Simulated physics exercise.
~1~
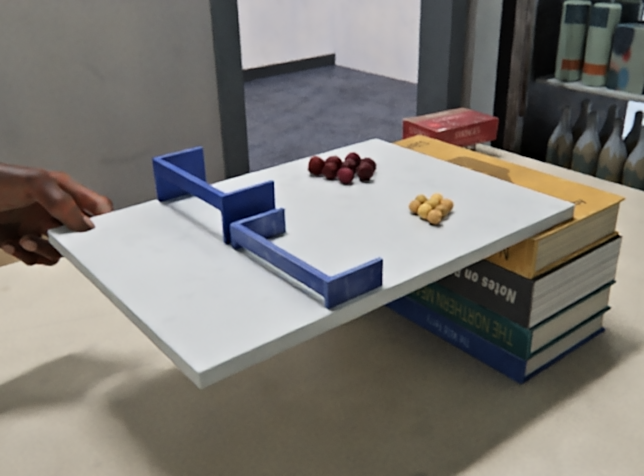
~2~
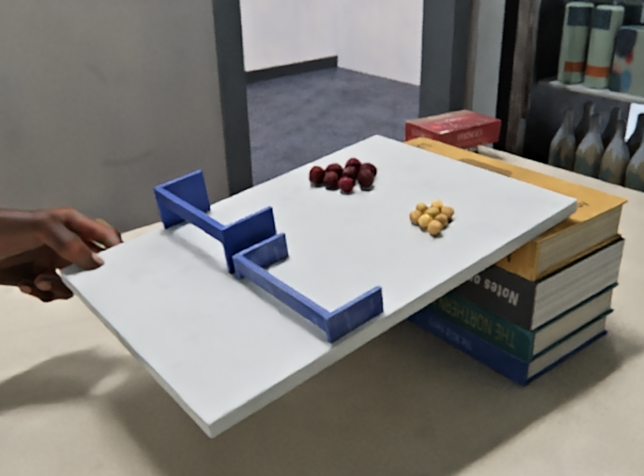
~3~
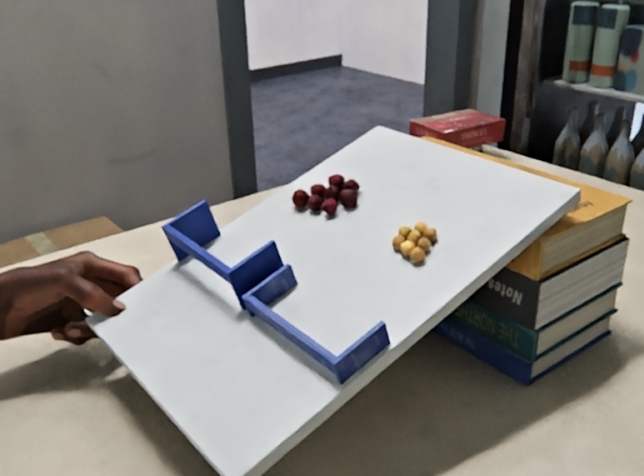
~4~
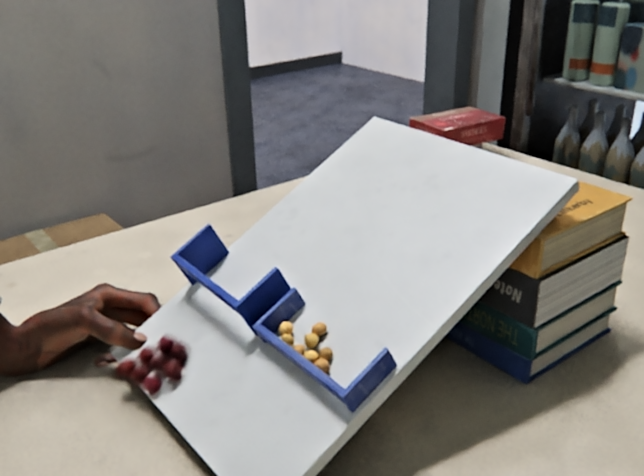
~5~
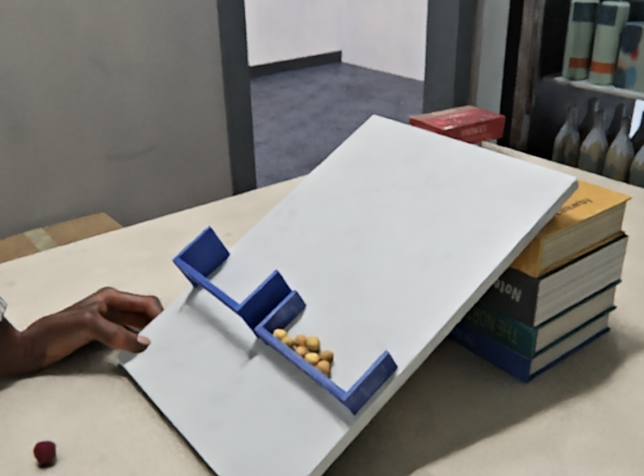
A white board leaning on a stack of books was lowered at its left end by a hand, and as it steepened, the yellowish balls slid into a blue barrier and stayed there, while the dark red ones slipped past theirs and off the board.
